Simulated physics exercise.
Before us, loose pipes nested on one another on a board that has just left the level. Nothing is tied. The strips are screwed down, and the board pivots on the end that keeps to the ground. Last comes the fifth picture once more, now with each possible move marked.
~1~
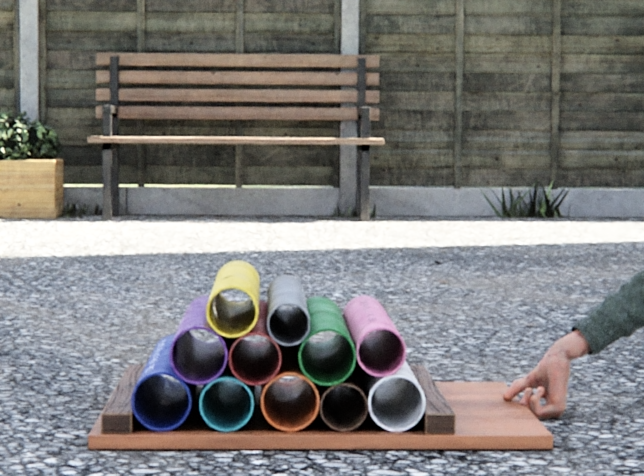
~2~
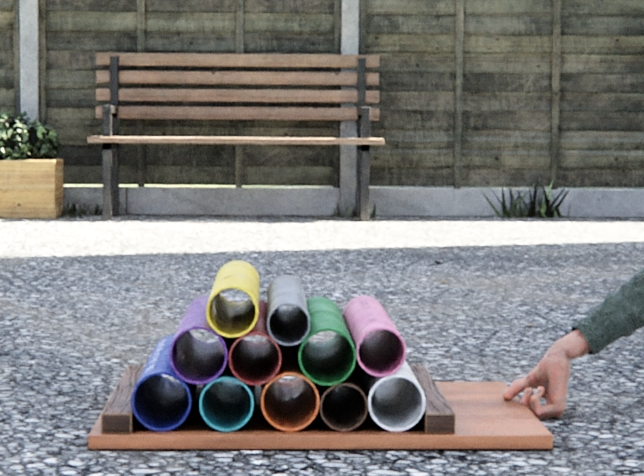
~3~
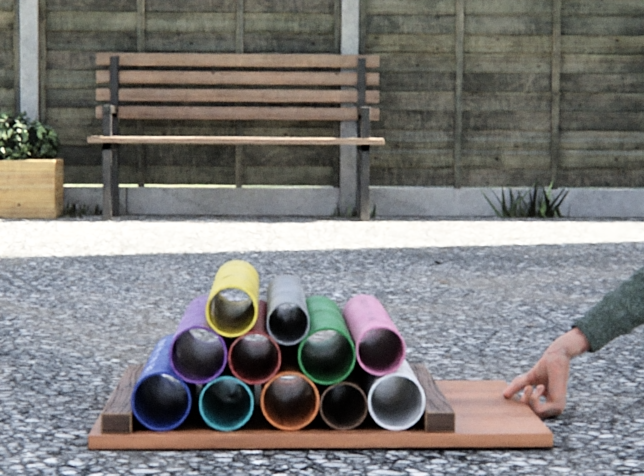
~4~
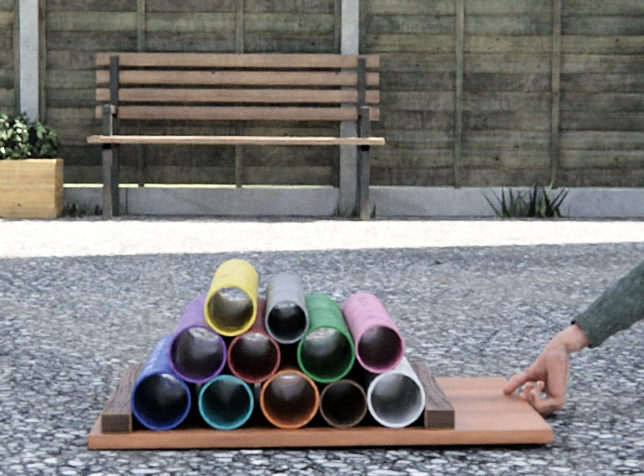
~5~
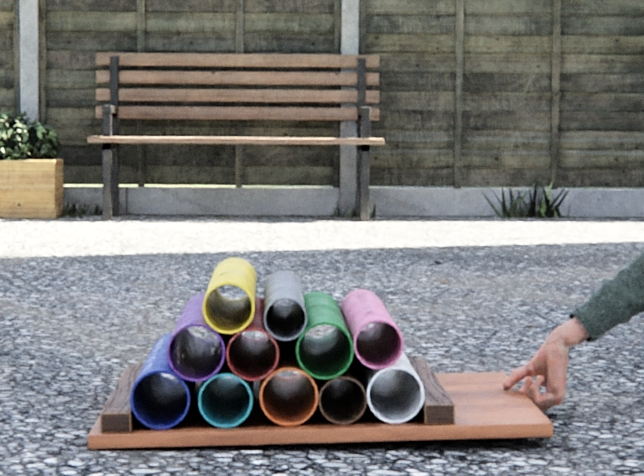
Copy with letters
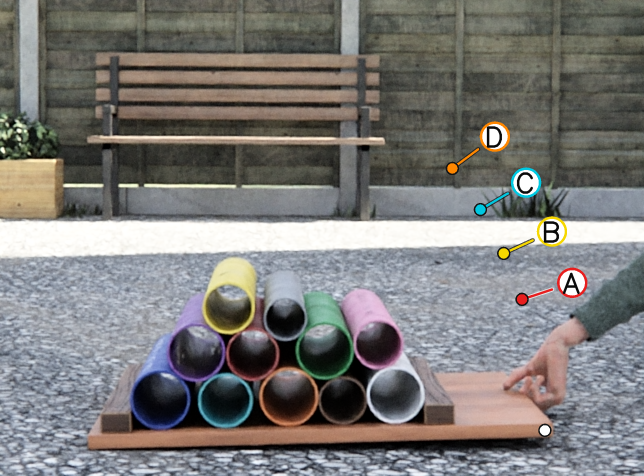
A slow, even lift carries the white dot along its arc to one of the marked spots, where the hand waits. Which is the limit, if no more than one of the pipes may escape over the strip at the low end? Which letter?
It can be raised to A.
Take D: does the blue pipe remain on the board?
Yes, with D.
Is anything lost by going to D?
At D: Yes.
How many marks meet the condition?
One of them.
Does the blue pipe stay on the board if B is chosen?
Yes, with B.
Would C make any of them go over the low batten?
At C: Yes.
On the copy, A at (522, 300); B at (504, 254); C at (480, 209); D at (453, 169); the white dot at (545, 431).
On A. First, board at 14°.
Then, board at 18°.
Finally, board at 18°, one over the low batten (purple).
By contrast, B six over the low batten; C six over the low batten; D six over the low batten.
